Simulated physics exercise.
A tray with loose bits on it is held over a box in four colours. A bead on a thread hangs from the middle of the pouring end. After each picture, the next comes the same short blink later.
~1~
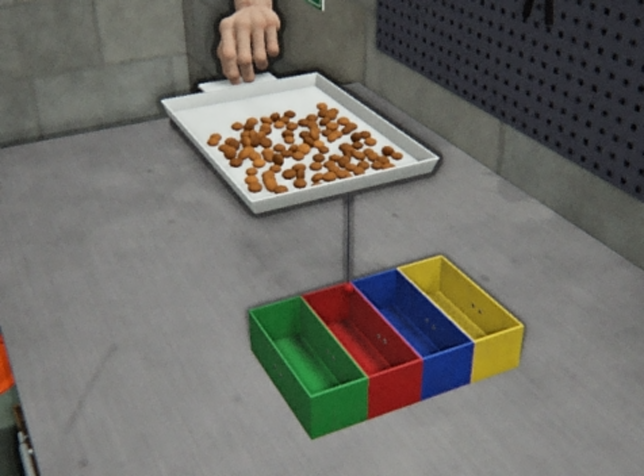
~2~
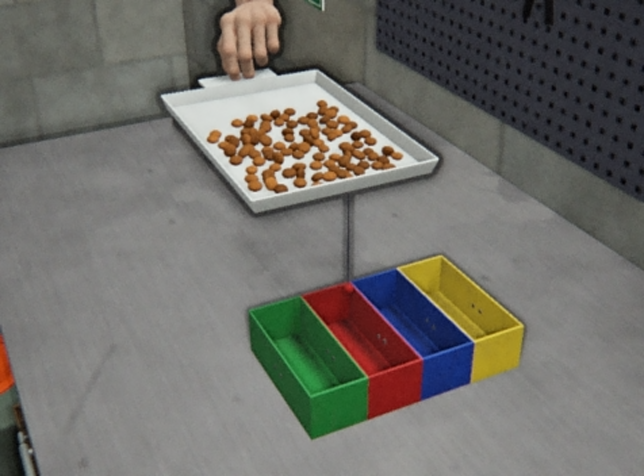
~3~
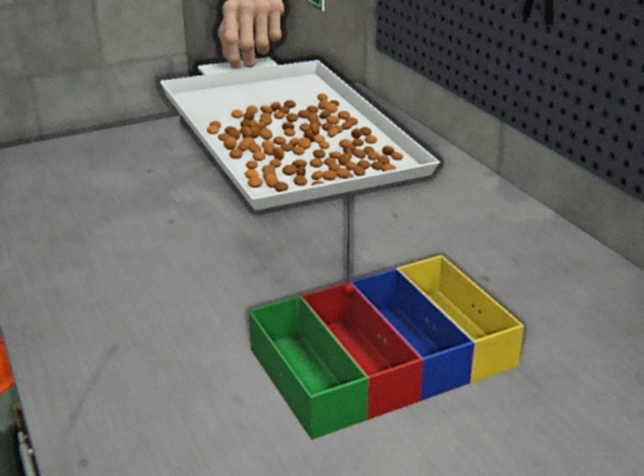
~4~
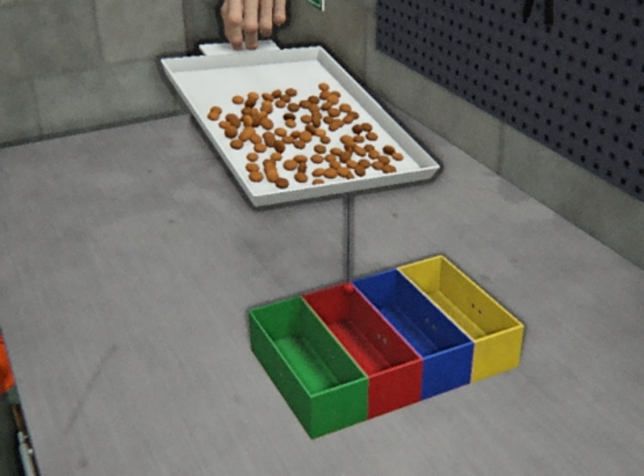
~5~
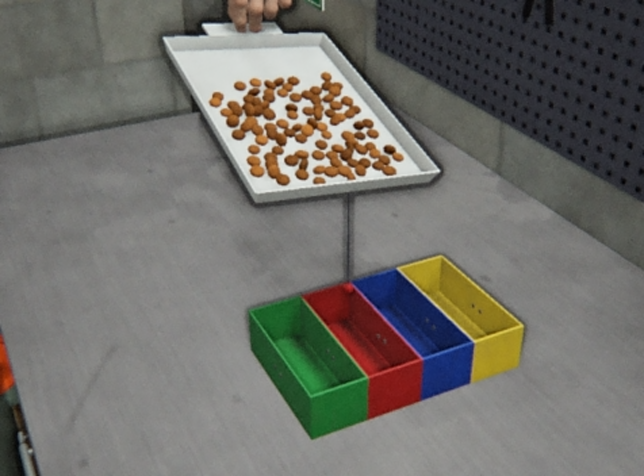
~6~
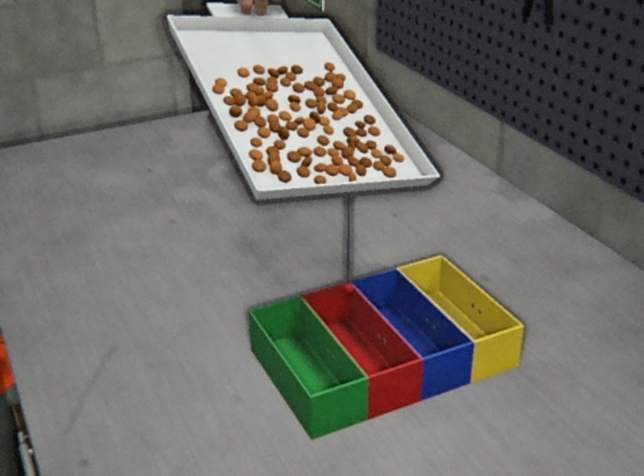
A hand raises the back of a white tray of small brown pieces, gradually tilting it toward its front right corner, while the pieces stay on the tray above a green, red, blue and yellow box.
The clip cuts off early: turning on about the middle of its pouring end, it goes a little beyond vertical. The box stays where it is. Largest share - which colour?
Yellow cell.
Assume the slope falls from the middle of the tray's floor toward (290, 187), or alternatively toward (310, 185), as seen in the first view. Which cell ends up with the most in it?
First try: The green one. Second try: The cell in green.
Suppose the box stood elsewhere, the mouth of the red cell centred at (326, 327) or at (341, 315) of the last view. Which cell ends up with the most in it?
You'd see the yellow cell win the first time and the yellow one win the second.
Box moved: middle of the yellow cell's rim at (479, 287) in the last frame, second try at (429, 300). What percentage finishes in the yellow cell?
About 20 per cent first, then about 60 per cent.
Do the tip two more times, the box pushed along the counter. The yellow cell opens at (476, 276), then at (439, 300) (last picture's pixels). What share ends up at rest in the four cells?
You'd get 100 per cent first and 90 per cent second.
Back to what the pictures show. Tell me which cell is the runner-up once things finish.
Second place goes to blue.
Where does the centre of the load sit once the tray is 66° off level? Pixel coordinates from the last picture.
Roughly at (386, 157).
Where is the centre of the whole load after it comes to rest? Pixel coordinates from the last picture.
Close to (434, 325), more or less.
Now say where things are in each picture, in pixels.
Corners of the pouring end near (255, 198) and (432, 157), level; middle of the load near (304, 149), bits of cat kibble; bead on its thread near (348, 289); green cell near (339, 404); red cell near (395, 385); blue cell near (447, 367); yellow cell near (497, 350), in the first frame.
Corners of the pouring end near (255, 197) and (432, 158), level; middle of the load near (304, 148), in the second frame.
Corners of the pouring end near (256, 195) and (432, 161), tipped barely, lowest at the right corner; middle of the load near (304, 144), in the third frame.
Corners of the pouring end near (257, 192) and (433, 165), tipped a little, lowest at the right corner; middle of the load near (310, 130), in the fourth frame.
Corners of the pouring end near (259, 189) and (433, 169), tipped clearly, lowest at the right corner; middle of the load near (312, 124), in the fifth frame.
Corners of the pouring end near (261, 186) and (433, 173), tipped clearly, lowest at the right corner; middle of the load near (315, 118); green cell near (339, 404); red cell near (395, 385); blue cell near (447, 367); yellow cell near (497, 350), in the sixth frame.
Shortly afterwards, tray tipped steeply; all but a few on the tray; only a few falling or outside the box.
Next, tray tipped past a quarter turn; near half in the yellow cell; near a third in the blue cell; only a few in the red cell; a little falling or outside the box.
Some moments later, tray tipped past a quarter turn; near half in the yellow cell; near a third in the blue cell; only a few in the red cell; only a few falling or outside the box.
In the end, tray tipped past a quarter turn; near half in the yellow cell; near a third in the blue cell; only a few in the red cell; none at all in the green cell; only a few outside the box.
